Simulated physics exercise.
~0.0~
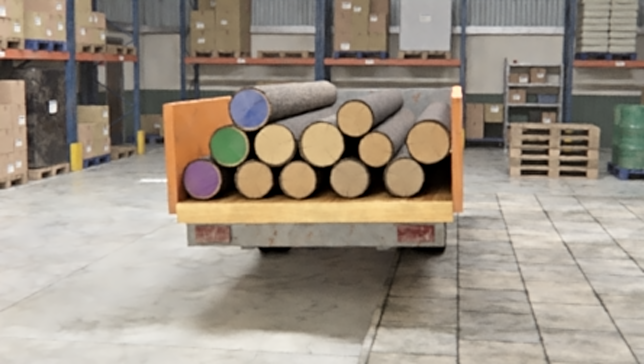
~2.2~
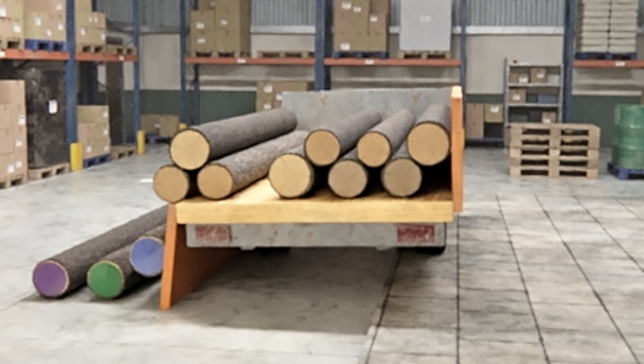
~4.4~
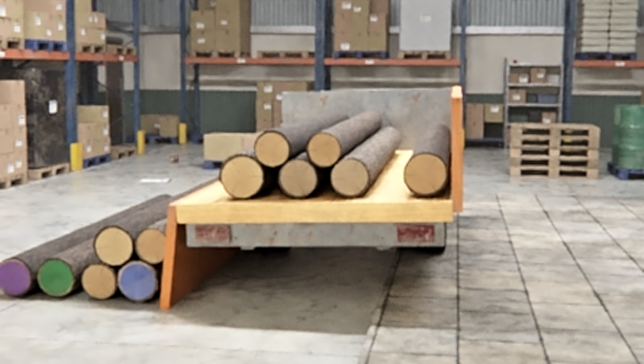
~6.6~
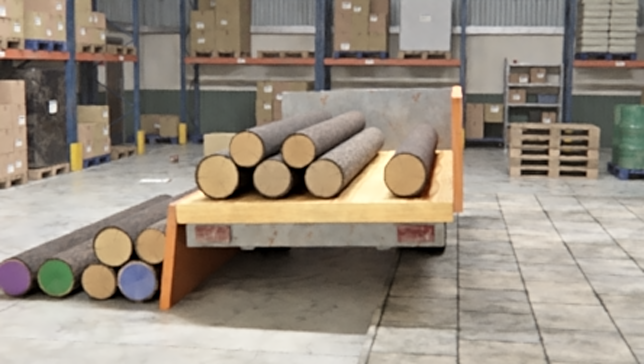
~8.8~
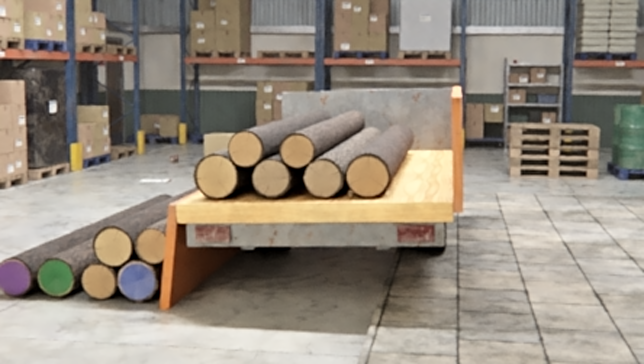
Logs roll left off a trailer as its side drops, leaving five resting on the deck.
